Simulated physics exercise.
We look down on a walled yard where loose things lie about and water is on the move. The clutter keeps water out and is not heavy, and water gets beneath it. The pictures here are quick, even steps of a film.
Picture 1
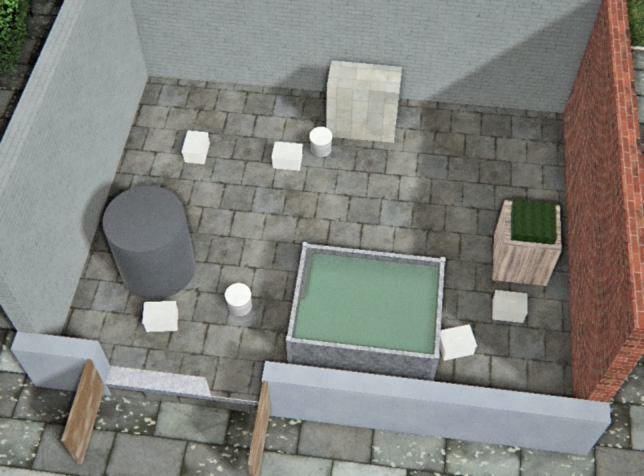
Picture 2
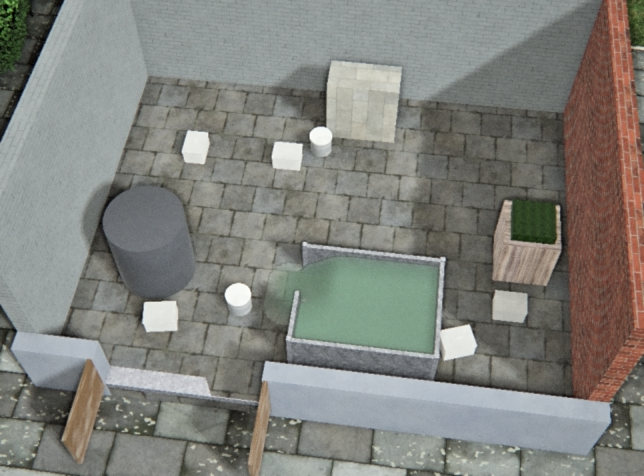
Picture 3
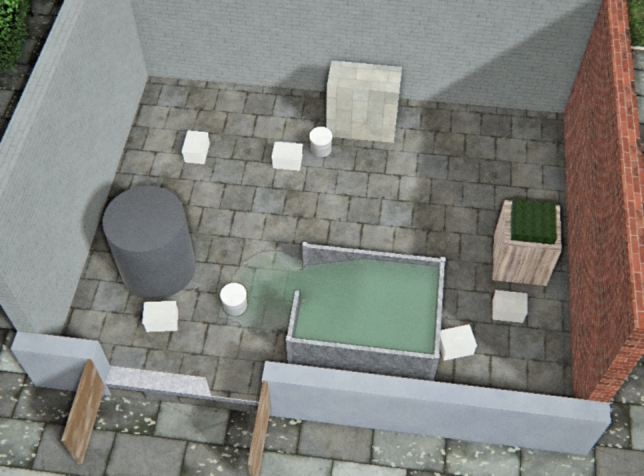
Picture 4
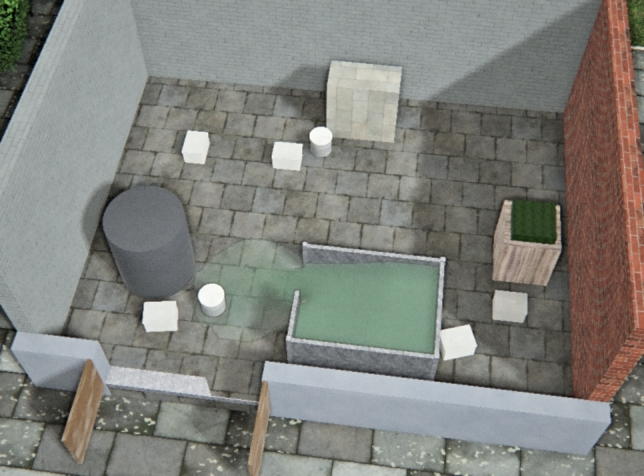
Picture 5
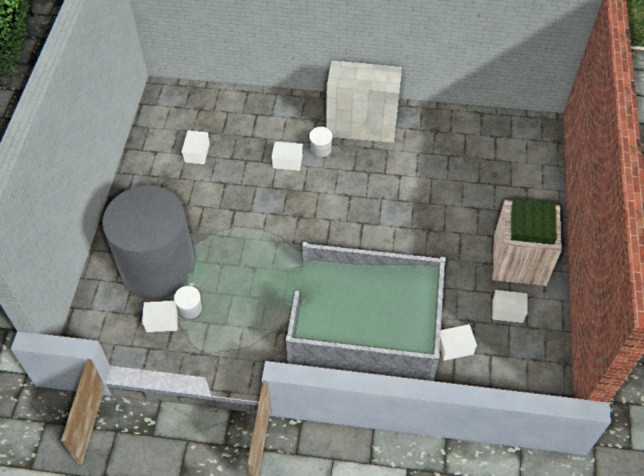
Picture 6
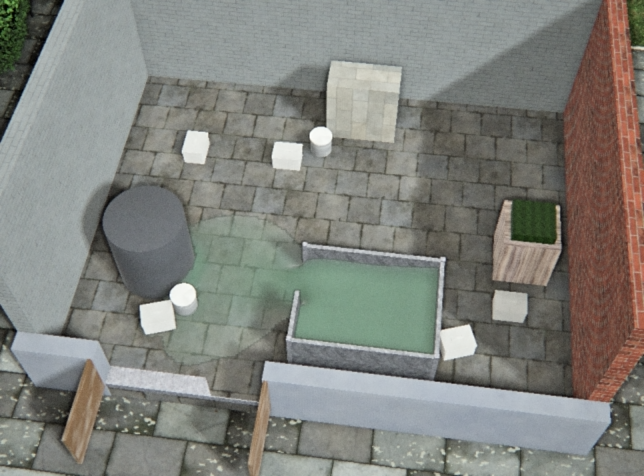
Green water pouring from a walled tank's open left side across a paved yard, pushing a small white cylinder left against a white cube.
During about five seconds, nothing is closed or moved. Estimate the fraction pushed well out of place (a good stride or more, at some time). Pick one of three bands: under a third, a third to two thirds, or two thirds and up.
A third to two thirds.
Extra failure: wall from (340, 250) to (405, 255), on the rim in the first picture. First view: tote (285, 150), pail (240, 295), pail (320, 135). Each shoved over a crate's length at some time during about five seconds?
Lab note - in sequence: Travelled far enough; did not travel far; travelled far enough.
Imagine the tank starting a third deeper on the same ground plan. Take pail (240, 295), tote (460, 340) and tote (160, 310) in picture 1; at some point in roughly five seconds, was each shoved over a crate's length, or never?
In the order you named them: Went past the threshold, stayed within the threshold, went past the threshold.
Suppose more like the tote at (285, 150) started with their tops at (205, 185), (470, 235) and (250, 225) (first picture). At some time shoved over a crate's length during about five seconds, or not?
First driven off; second falls short; third driven off.
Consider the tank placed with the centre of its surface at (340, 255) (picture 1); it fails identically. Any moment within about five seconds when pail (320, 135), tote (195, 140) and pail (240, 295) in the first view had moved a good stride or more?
Results in order: Made it that far / made it that far / never that far.
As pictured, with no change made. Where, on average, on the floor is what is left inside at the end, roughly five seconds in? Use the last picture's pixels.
Centre of the remaining clutter: Around (283, 204).
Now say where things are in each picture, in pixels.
A pail at (238, 294) rests on the ground; a tote at (160, 312), on the bottom; 0 of 7 have shifted, in the first picture.
A pail at (238, 294), on the bottom; a tote at (160, 312), on the bottom; 0 of 7 have shifted, in the second picture.
A pail at (234, 294), on the bottom, close to its start; a tote at (160, 312) rests on the ground; 1 of 7 have shifted, in the third picture.
A pail at (211, 295), on the bottom, a stride from its start; a tote at (160, 312), on the bottom; 1 of 7 have shifted, in the fourth picture.
A pail at (187, 297) rests on the ground, a stride from its start; a tote at (159, 312), on the bottom; 1 of 7 have shifted, in the fifth picture.
A pail at (183, 294) floats, a stride from its start; a tote at (157, 313) rests on the ground, close to its start; 1 of 7 have shifted, in the sixth picture.
A moment on, 1 of 7 are well off their spots; 1 afloat.
Next, 2 of 7 are well off their spots; 2 afloat.
Later, 3 of 7 are well off their spots; 1 afloat.
In the end, 3 of 7 are well off their spots, and 3 have been at some point; 2 afloat.
